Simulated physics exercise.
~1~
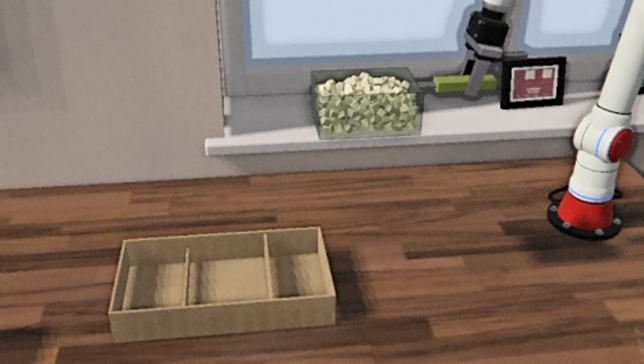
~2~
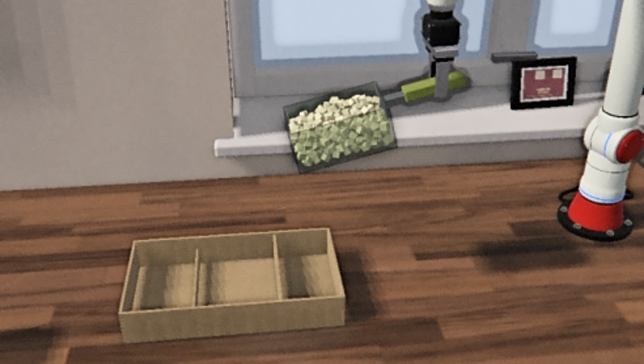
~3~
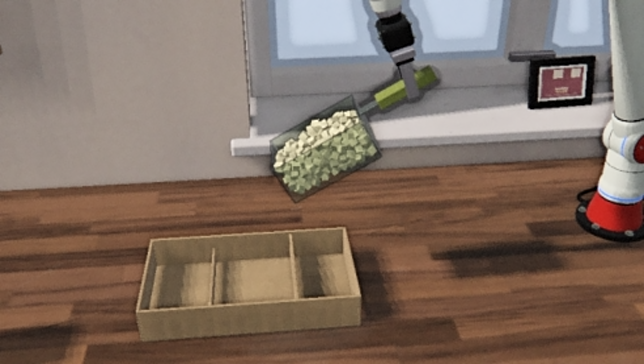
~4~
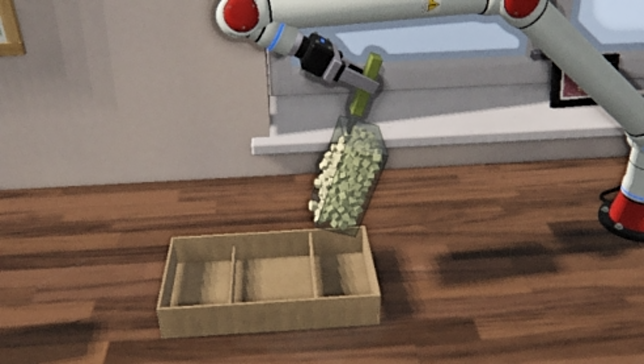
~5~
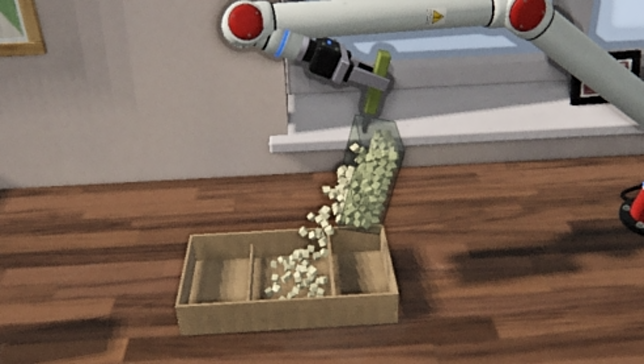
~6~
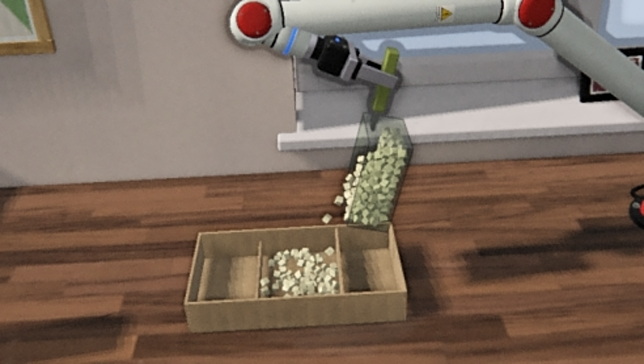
A robot arm lifted a clear container of pale green vegetable cubes off a windowsill, carried it over a divided wooden tray and tipped it steeply, spilling some into the middle section while most of the cubes stayed inside the tilted container.
